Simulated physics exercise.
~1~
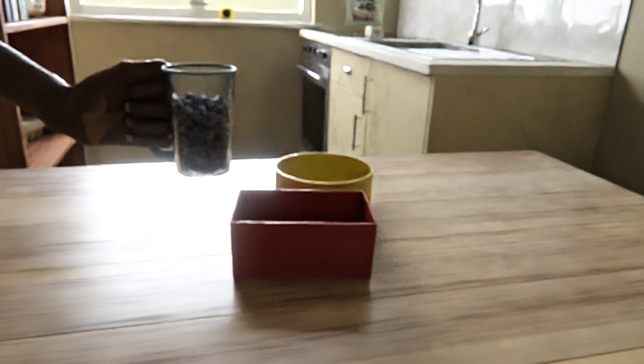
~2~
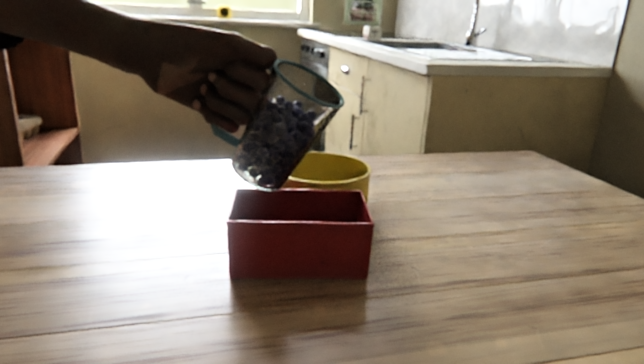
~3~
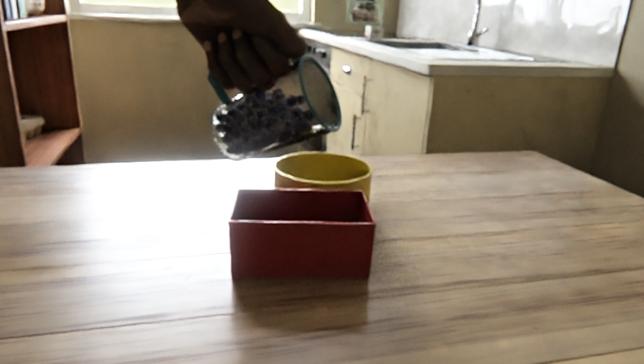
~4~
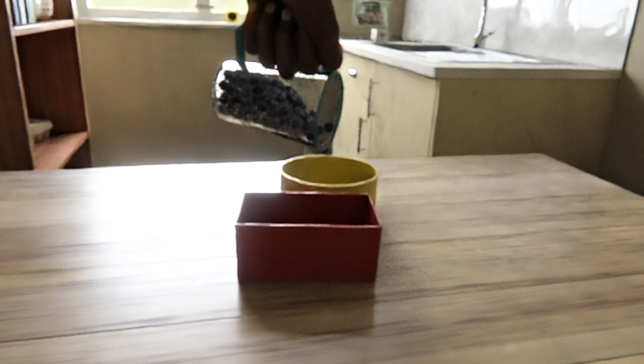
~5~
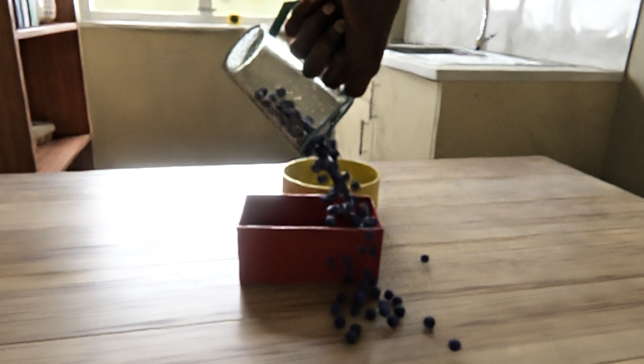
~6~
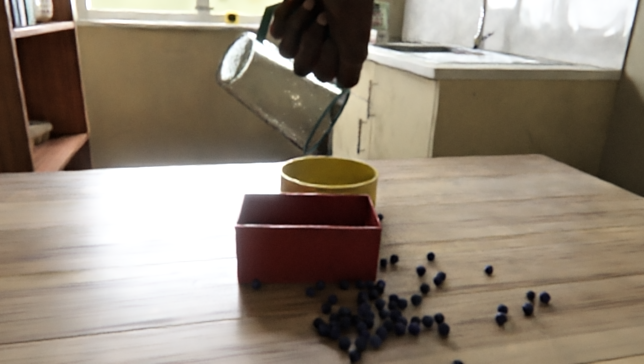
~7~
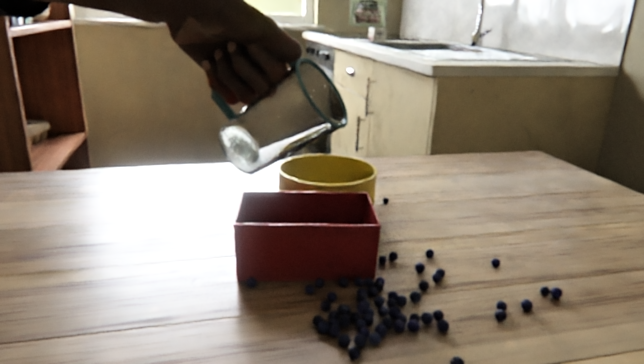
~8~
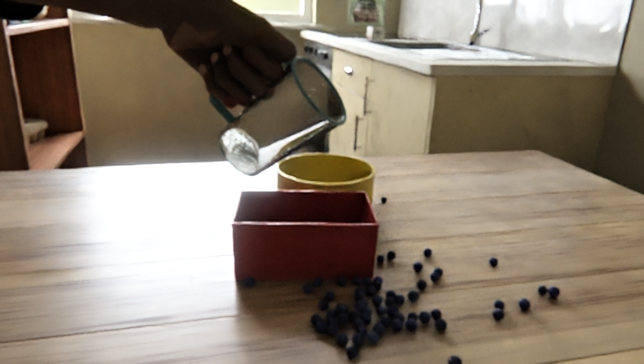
The footage shows a hand tilting a glass cup of blueberries above a red tin and a yellow pot on a wooden table, pouring them into the tin while many spill onto the table, then turning the emptied cup partly back and holding it there.
